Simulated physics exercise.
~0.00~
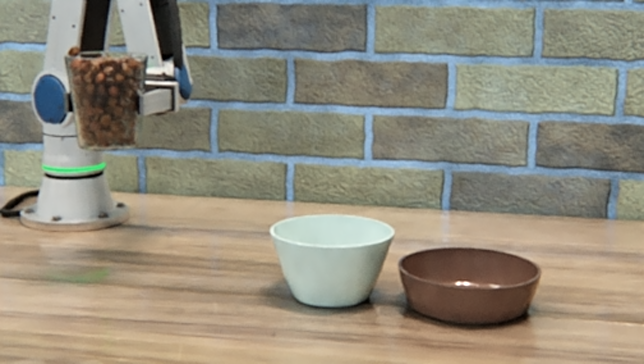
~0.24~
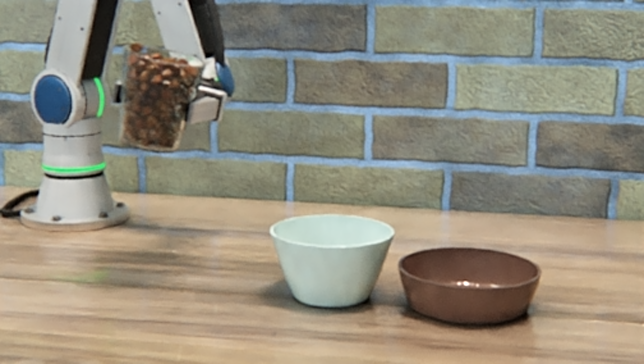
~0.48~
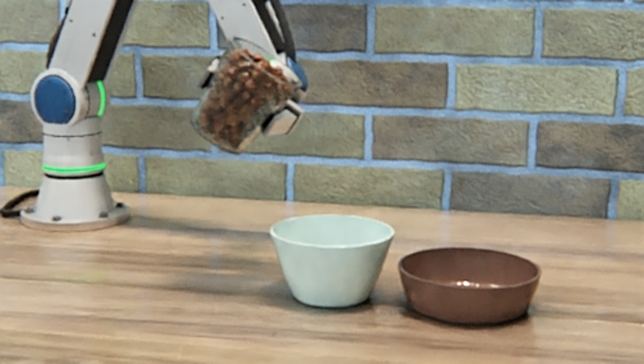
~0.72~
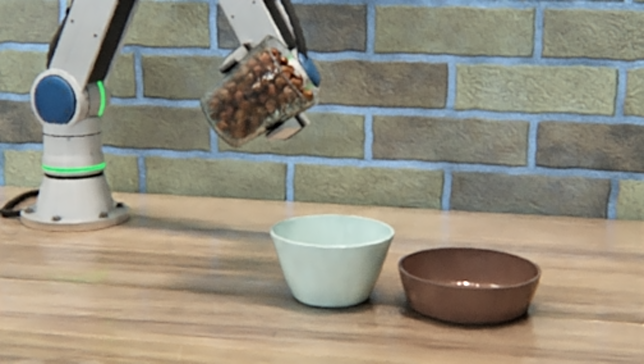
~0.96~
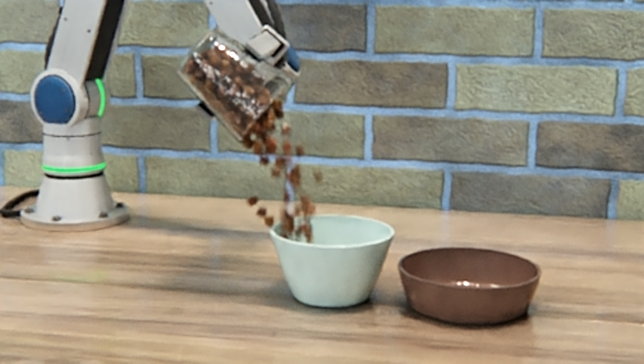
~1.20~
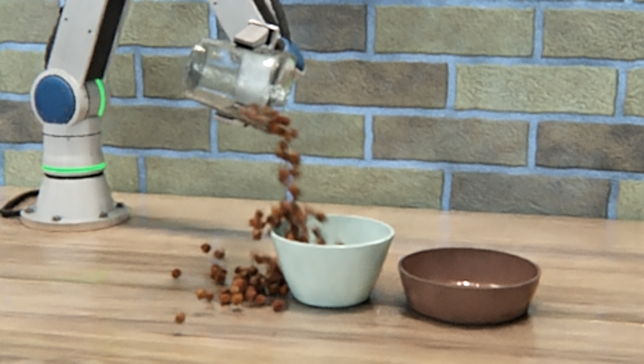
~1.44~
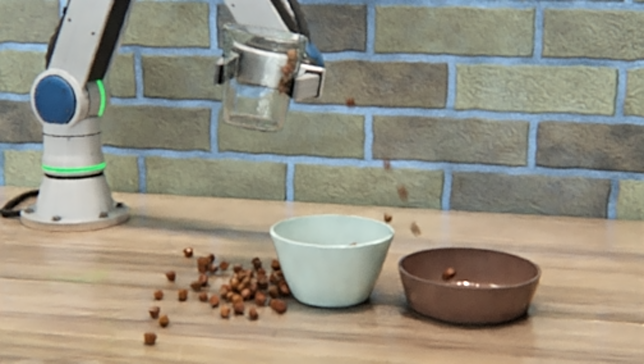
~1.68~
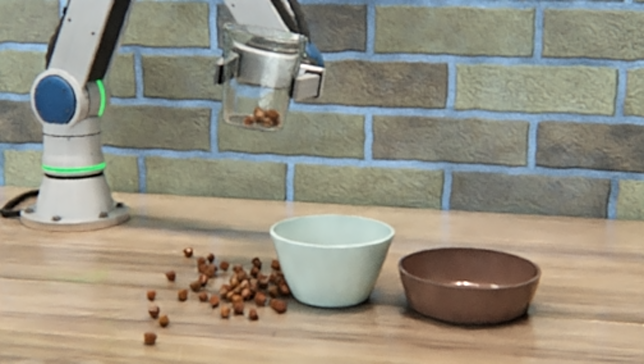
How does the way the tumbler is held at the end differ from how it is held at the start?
At the start the robot arm holds the tumbler upright, while at the end it holds it leaning slightly.
A robot arm carries a clear tumbler full of brown pellets to the right, toward a pale green bowl and a lower brown bowl on a wooden table. The tumbler leans as it travels, then tips over and pours a stream down at the near side of the pale bowl. Many pellets drop in, but others land on the table to its left. As the arm swings the tumbler back up, a few pellets fly right toward the brown bowl. At the end the arm holds the tumbler still, with a few pellets inside and a scattered patch beside the pale bowl.
